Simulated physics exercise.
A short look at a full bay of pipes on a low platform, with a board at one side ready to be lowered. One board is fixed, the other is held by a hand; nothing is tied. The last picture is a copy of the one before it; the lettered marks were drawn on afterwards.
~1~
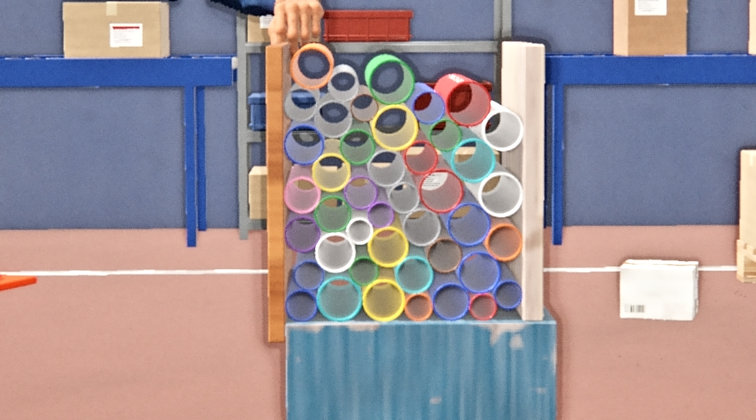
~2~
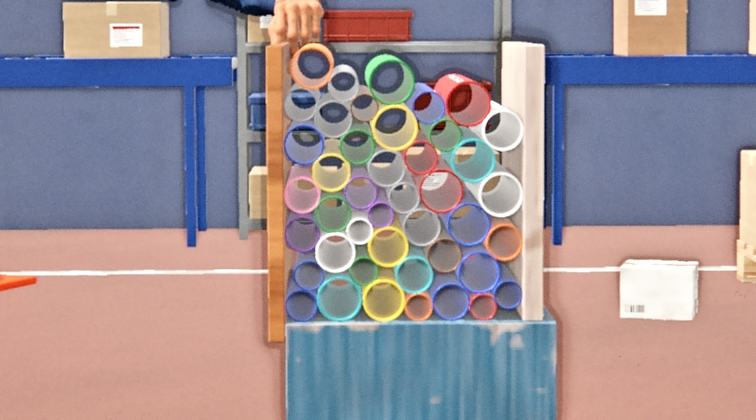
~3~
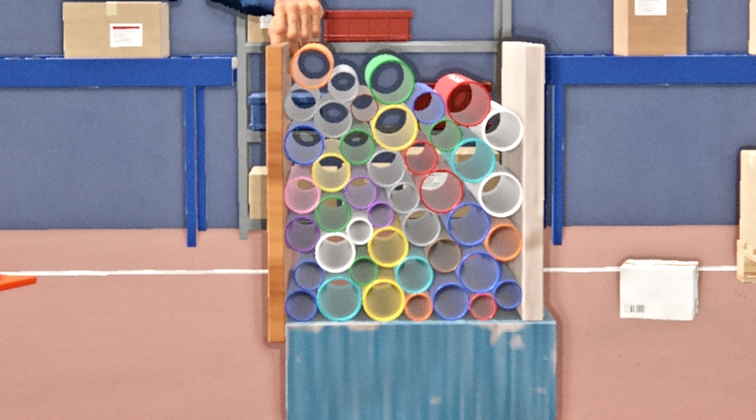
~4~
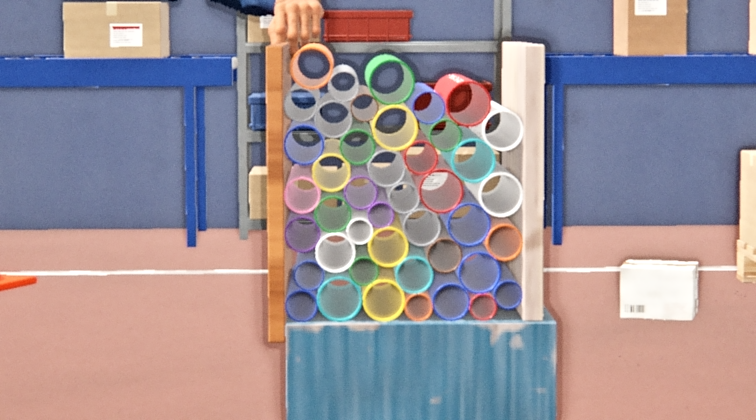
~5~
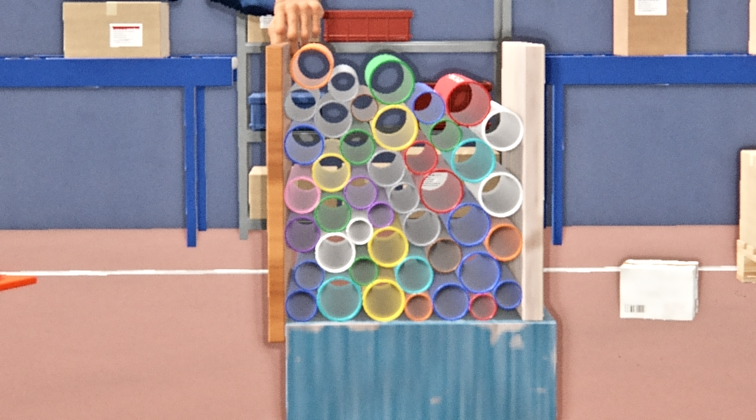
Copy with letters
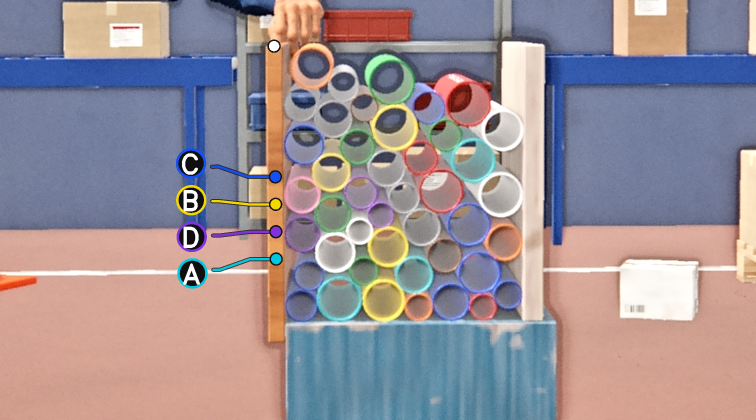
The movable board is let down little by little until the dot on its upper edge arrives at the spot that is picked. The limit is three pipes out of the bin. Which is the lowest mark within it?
The last mark within the limit is C.
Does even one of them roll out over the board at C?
At C: Yes.
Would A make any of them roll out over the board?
Yes.
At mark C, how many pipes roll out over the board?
At C the number is two.
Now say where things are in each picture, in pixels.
A green pipe (445, 135); an orange pipe (311, 68); side board (281, 181), in the first picture.
Side board (281, 181); a blue pipe (301, 305), in the second picture.
A purple pipe (302, 234), in the third picture.
A green pipe (333, 214); an orange pipe (505, 242), in the fourth picture.
A grey pipe (387, 169); a white pipe (501, 195); a green pipe (445, 135), in the fifth picture.
On the marked copy, A at (276, 259); B at (276, 205); C at (275, 177); D at (276, 232); the white dot at (274, 46).
With C. Early on, top of the board (283, 106).
Further on, top of the board (284, 174).
At the end, top of the board (284, 176), two out over the board.
As for the rest, A more than three out over the board; B more than three out over the board; D more than three out over the board.
